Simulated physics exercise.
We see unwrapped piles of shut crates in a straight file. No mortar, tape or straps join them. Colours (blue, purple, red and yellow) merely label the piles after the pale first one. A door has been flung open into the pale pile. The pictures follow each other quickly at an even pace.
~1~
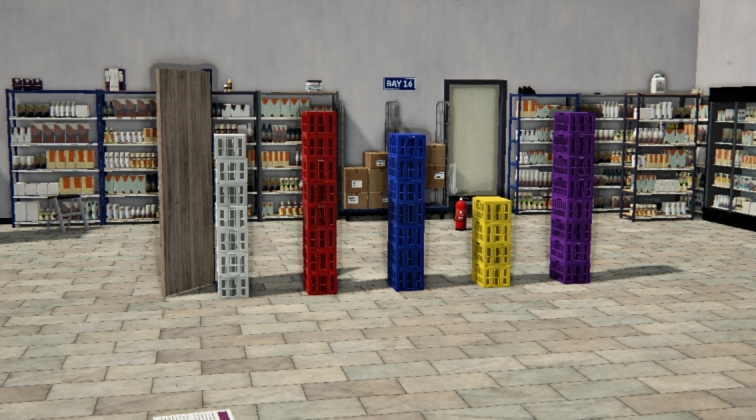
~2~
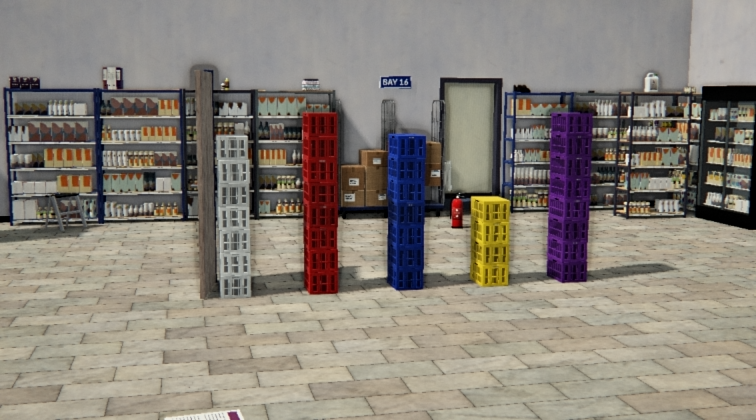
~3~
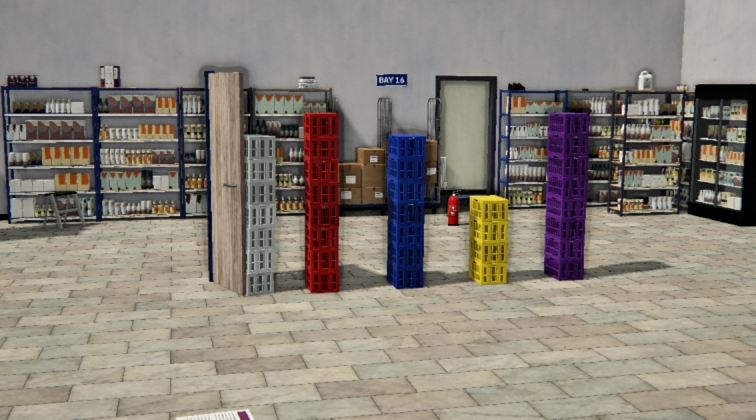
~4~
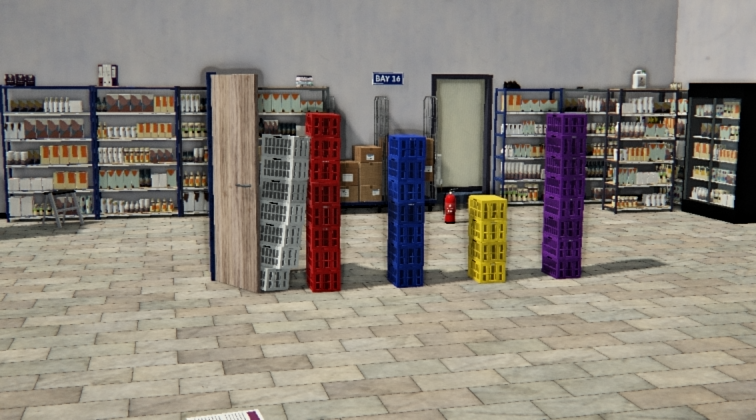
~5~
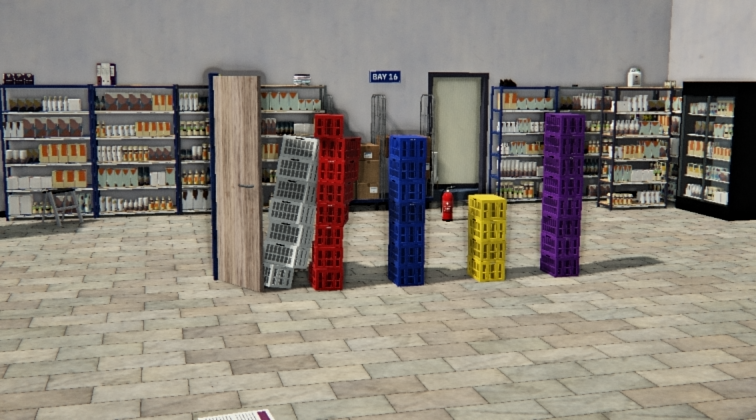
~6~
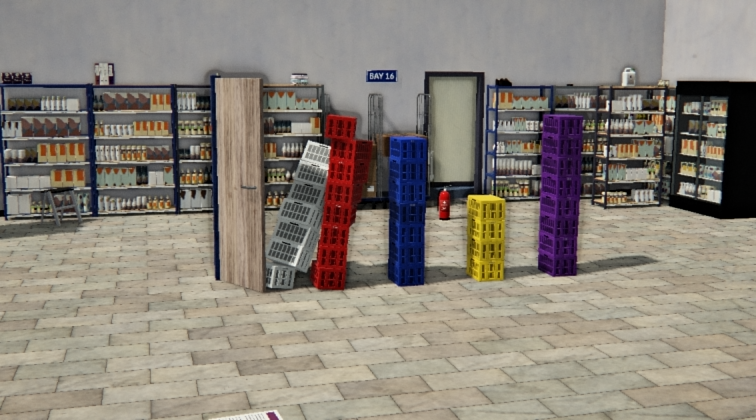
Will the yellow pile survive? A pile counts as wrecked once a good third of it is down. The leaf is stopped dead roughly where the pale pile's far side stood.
In the end the yellow column comes down.
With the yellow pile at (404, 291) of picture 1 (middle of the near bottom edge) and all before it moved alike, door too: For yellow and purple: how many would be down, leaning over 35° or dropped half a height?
Yellow 3, purple 0.
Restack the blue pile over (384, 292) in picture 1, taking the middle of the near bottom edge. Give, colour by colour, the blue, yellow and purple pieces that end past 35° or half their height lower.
Down at the end: Blue 7, yellow 3, purple 7.
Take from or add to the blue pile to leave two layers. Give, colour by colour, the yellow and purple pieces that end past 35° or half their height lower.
Yellow 3, purple 0.
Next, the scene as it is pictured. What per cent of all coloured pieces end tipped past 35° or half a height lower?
Roughly 95 per cent.
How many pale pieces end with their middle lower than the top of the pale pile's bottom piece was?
The count is 7.
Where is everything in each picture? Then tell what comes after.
In the first frame (places mark the middle of the side facing us; the camera moves round a little), door edge (159, 116) swinging in; top yellow crate (498, 212); top purple crate (583, 123); the rest undisturbed.
In the second frame, door edge (199, 117) swinging in; top yellow crate (497, 212).
In the third frame, door edge (242, 118) past square; top yellow crate (495, 211).
In the fourth frame, door edge (257, 120) past square, top of the pale pile leaning barely; top yellow crate (494, 211); 2 disturbed, none down.
In the fifth frame, door edge (259, 121) past square, top of the pale pile leaning a little; top yellow crate (494, 210); top red crate (329, 127) shifted a little; 7 disturbed, none down.
In the sixth frame, door edge (262, 123) past square, top of the pale pile leaning well over; top yellow crate (493, 211); top red crate (340, 128) leaning a little; 8 disturbed, none down.
Soon after the last picture, 6 of the pale pile down; none of the 4 yellow crates down (0 of 27 in all colours); top yellow crate unmoved; top red crate leaning clearly.
A little later, 6 of the pale pile down; none of the 4 yellow crates down (9 of 27 in all colours); top yellow crate unmoved; top red crate leaning well over, some two heights lower.
Later still, 6 of the pale pile down; 3 of the 4 yellow crates down (18 of 27 in all colours); top yellow crate leaning barely, about its own height lower; top red crate on its side.
After that, 6 of the pale pile down; 3 of the 4 yellow crates down (26 of 27 in all colours); top yellow crate leaning well over, some two heights lower; top purple crate upside down.
At rest, 6 of the pale pile down; 3 of the 4 yellow crates down (26 of 27 in all colours); top yellow crate leaning well over, some two heights lower; top purple crate upside down. As the last picture would show them, middles, top yellow crate near (557, 241).
